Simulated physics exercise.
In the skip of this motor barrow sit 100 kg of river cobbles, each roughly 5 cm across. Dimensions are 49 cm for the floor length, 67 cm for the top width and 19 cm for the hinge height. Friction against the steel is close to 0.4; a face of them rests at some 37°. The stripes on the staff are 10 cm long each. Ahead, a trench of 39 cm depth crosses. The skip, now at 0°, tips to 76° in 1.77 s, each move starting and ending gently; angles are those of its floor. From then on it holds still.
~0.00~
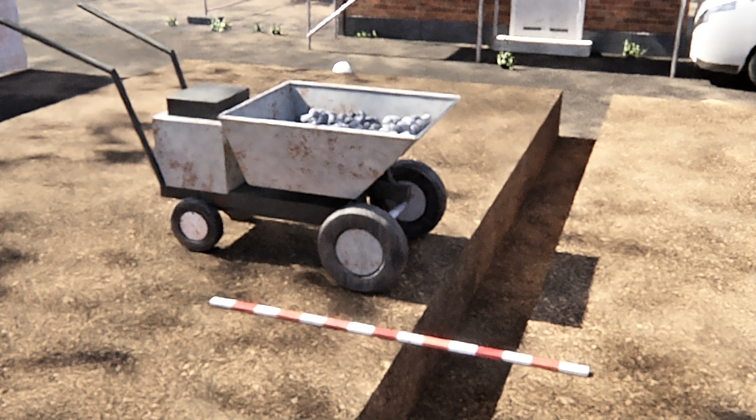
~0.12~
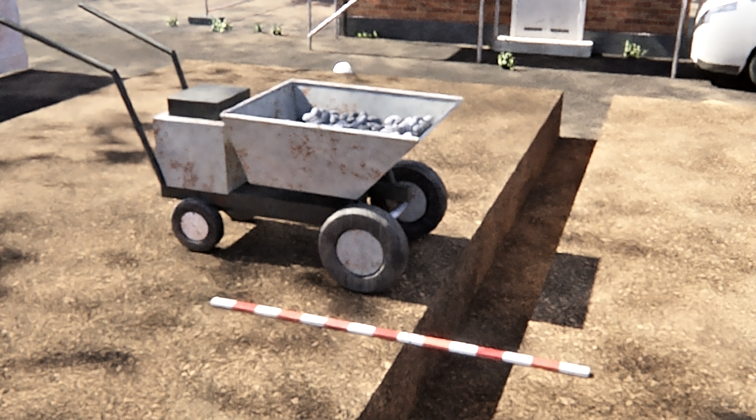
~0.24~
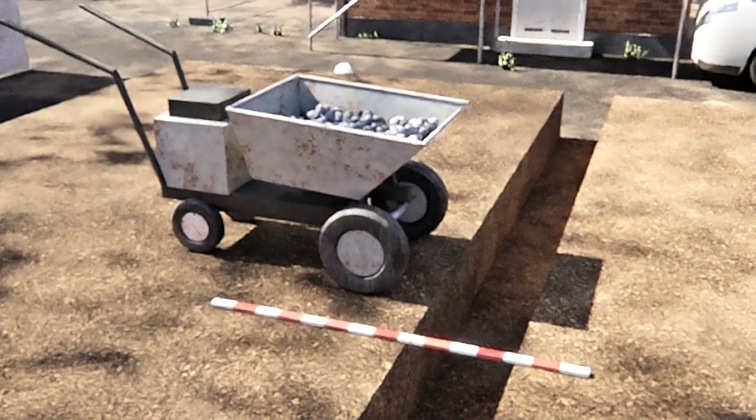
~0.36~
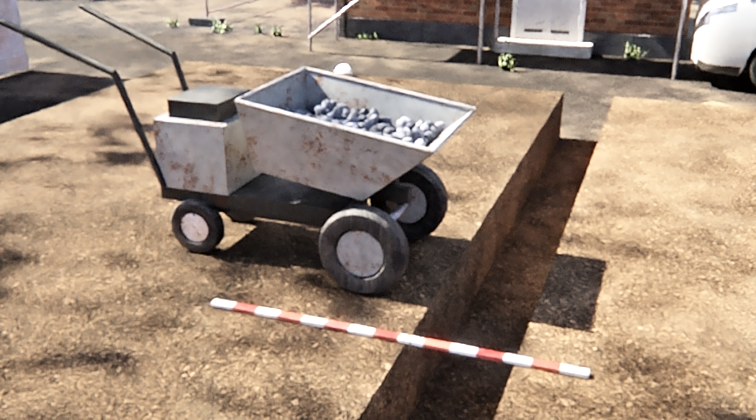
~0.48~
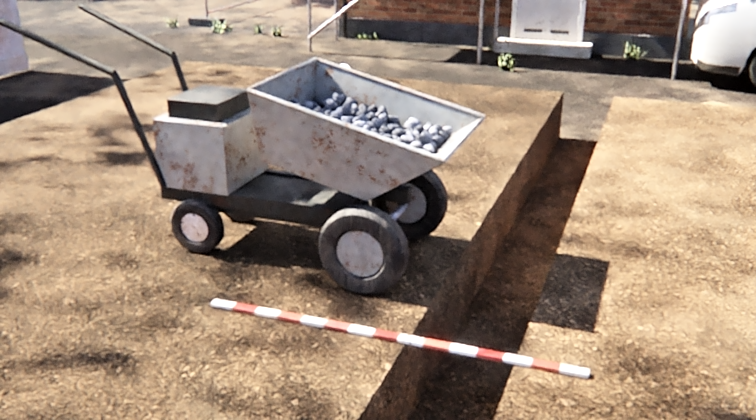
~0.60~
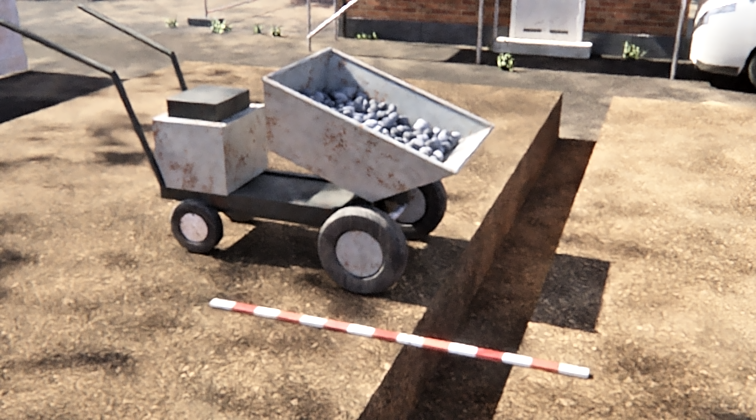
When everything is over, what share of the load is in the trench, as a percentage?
Close to 63 in a hundred.
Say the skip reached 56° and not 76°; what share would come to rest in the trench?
About 45 per cent would end up in the trench.
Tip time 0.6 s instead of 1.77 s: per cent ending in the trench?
Around 45 per cent would end in the trench.
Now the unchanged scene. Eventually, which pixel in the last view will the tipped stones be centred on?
About (521, 346).
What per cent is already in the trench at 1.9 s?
Some 40 per cent.
After 1.3 s the floor is at 64°; 100 % in the skip; the foremost stones are at (509, 244).
After 1.9 s the floor is at 76°; 30 % in the skip, 38 % in the trench, 32 % past the trench; the foremost stones are at (658, 305).
After 2.2 s the floor is at 76°; 4 % in the skip, 58 % in the trench, 38 % past the trench; the foremost stones are at (726, 318).
After 4.2 s the floor is at 76°; 0 % in the skip, 63 % in the trench, 37 % past the trench; the foremost stones are at (744, 321).
